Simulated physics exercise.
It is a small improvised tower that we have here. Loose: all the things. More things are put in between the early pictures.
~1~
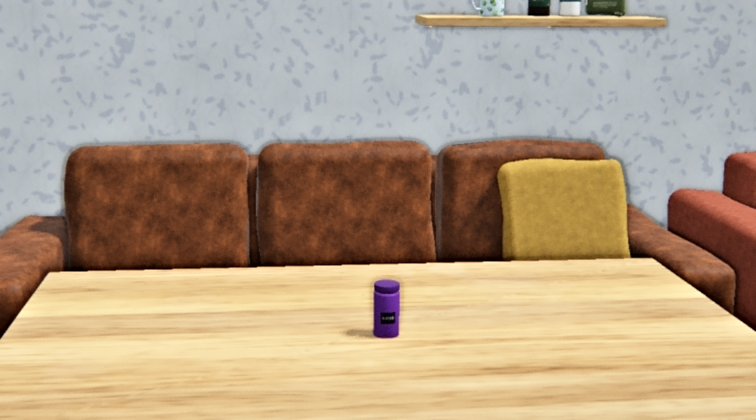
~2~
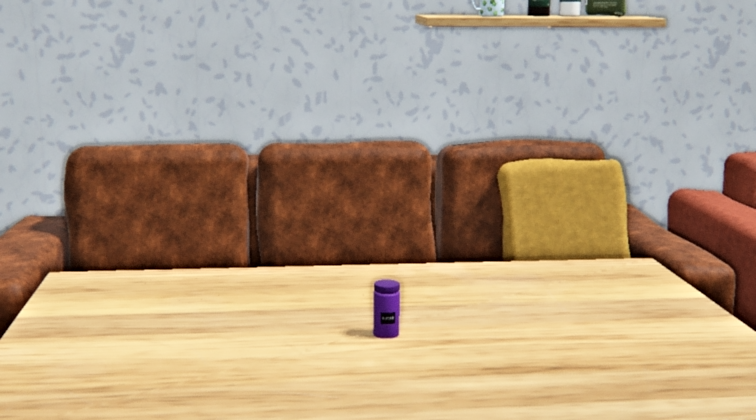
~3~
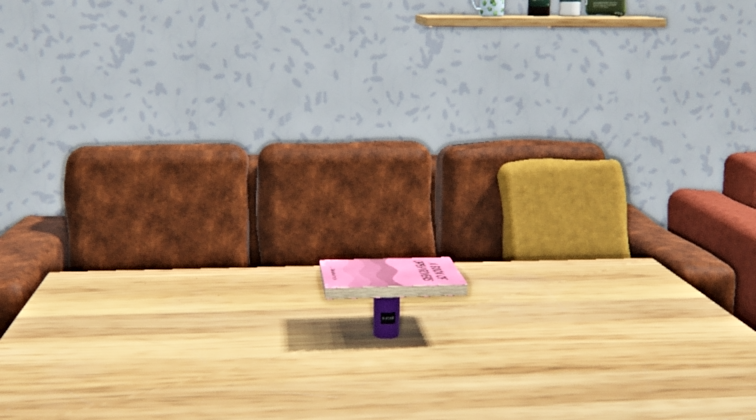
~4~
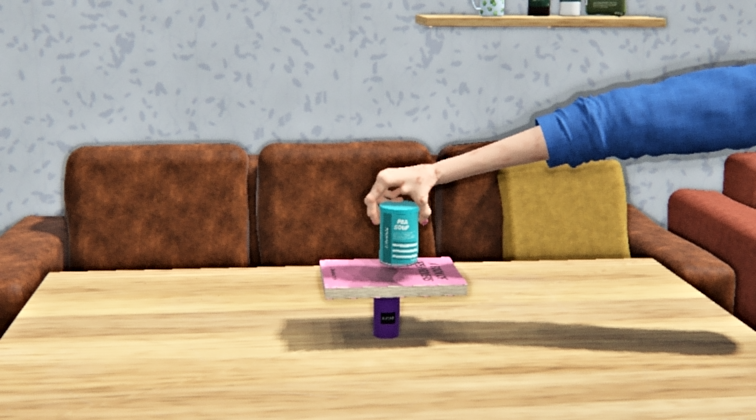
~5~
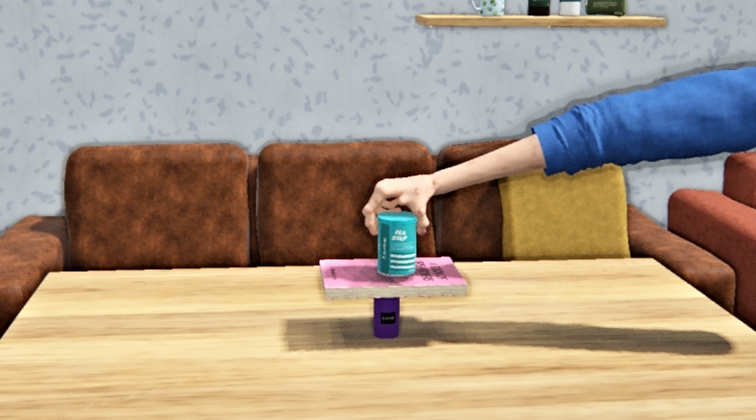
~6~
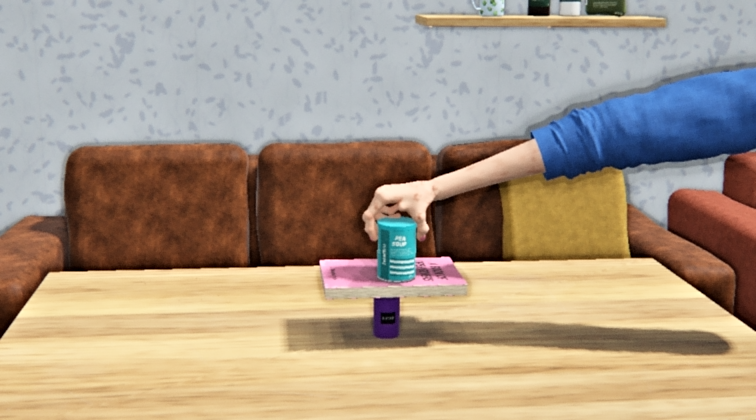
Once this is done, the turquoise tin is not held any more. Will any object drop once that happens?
No, nothing drops or tips.
Then, 0.20 s on from there, no change.
Then, 0.50 s on from there, turquoise tin resting near (397, 250).
In the end, all 3 unmoved. At the end, from the last picture's camera, turquoise tin near (397, 250). The stack holds.
